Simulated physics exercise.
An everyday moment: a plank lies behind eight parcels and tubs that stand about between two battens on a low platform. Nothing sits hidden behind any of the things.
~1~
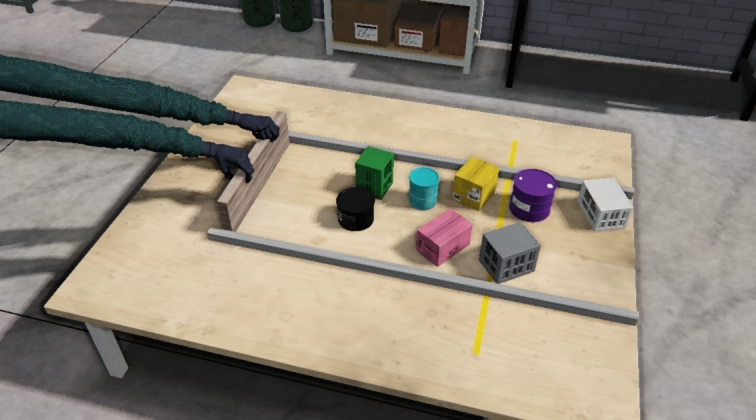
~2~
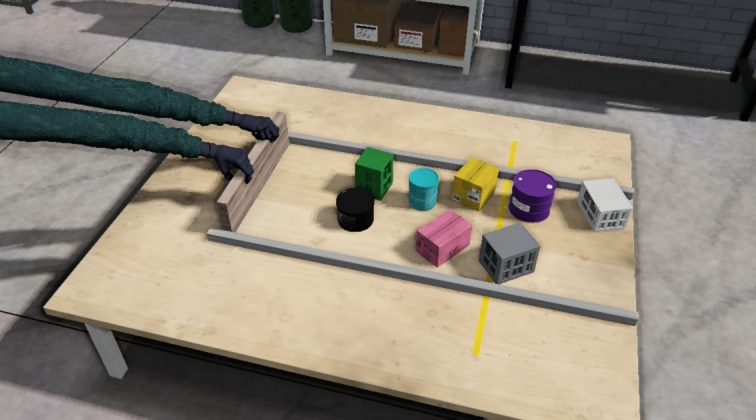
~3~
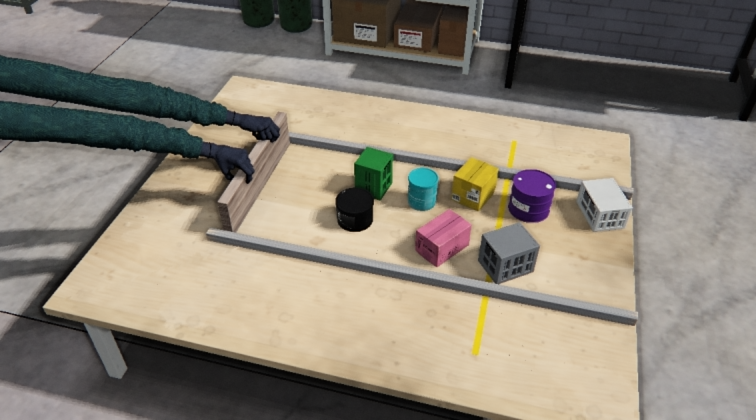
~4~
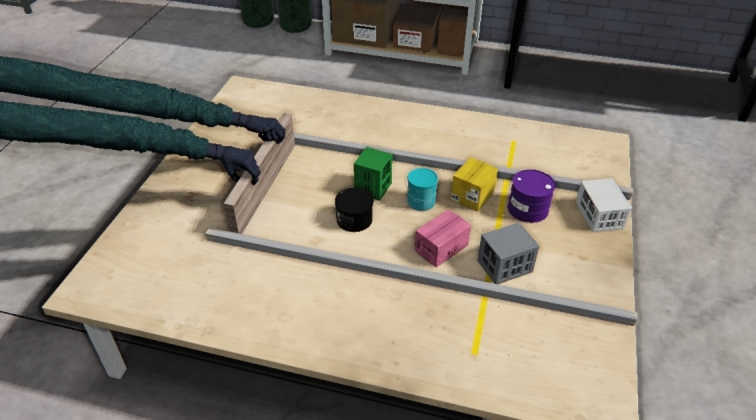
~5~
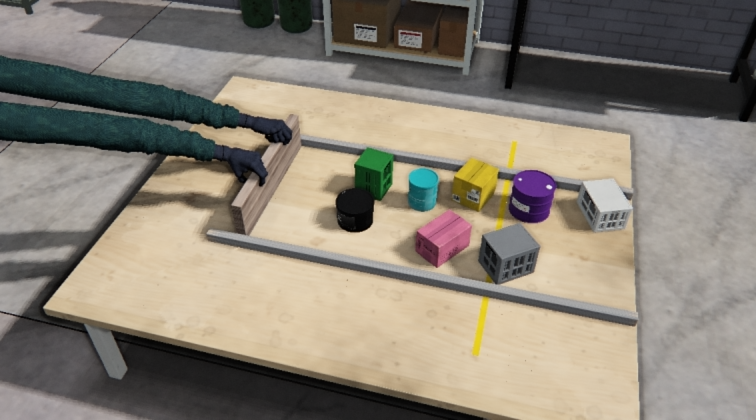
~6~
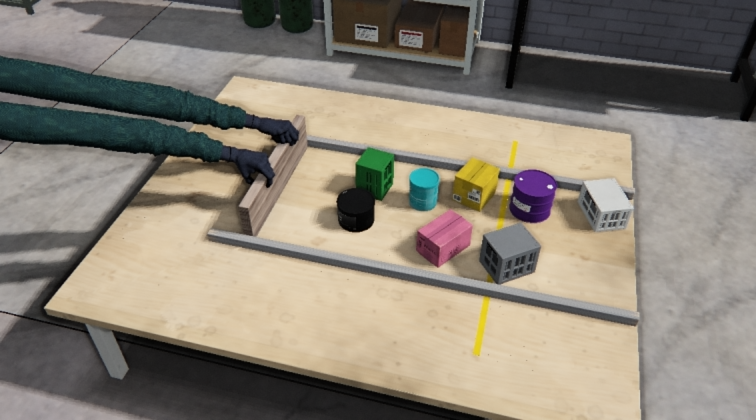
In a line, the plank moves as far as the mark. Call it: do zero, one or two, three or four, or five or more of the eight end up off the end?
Zero end up off it.
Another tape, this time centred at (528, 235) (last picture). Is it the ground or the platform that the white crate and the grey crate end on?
Outcome - white crate: It does not stay; grey crate: It stays where it is.
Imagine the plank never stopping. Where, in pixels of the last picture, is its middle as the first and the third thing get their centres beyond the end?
At the first moment about (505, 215), at the next about (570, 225).
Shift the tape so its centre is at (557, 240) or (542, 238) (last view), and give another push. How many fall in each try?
2, then 1.
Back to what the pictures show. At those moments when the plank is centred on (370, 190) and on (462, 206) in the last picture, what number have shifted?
The count is 2 at the first point and 7 at the second.
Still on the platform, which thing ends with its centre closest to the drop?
White crate.
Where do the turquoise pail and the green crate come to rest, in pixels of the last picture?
Near (549, 213) and (520, 198).
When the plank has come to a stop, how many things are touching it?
It ends up touching 3.
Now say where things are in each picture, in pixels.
In the first picture, white crate (604, 204); purple canister (533, 195); grey crate (509, 253); plank (257, 170); tape (499, 229).
In the second picture, purple canister (532, 196); turquoise pail (423, 190).
In the third picture, grey crate (508, 253); black pail (355, 210).
In the fourth picture, white crate (603, 205); plank (263, 171).
In the fifth picture, purple canister (532, 196); green crate (374, 174).
In the sixth picture, white crate (605, 205); purple canister (533, 196); grey crate (509, 254); plank (277, 174); tape (499, 230).
Early on, none off yet; white crate at rest near (605, 205); purple canister at rest near (533, 196); grey crate at rest near (509, 254).
A while later, none off yet; white crate at rest near (605, 205); purple canister travelled a little near (545, 198); grey crate travelled a little near (531, 263).
Finally, the number that fall off is zero.
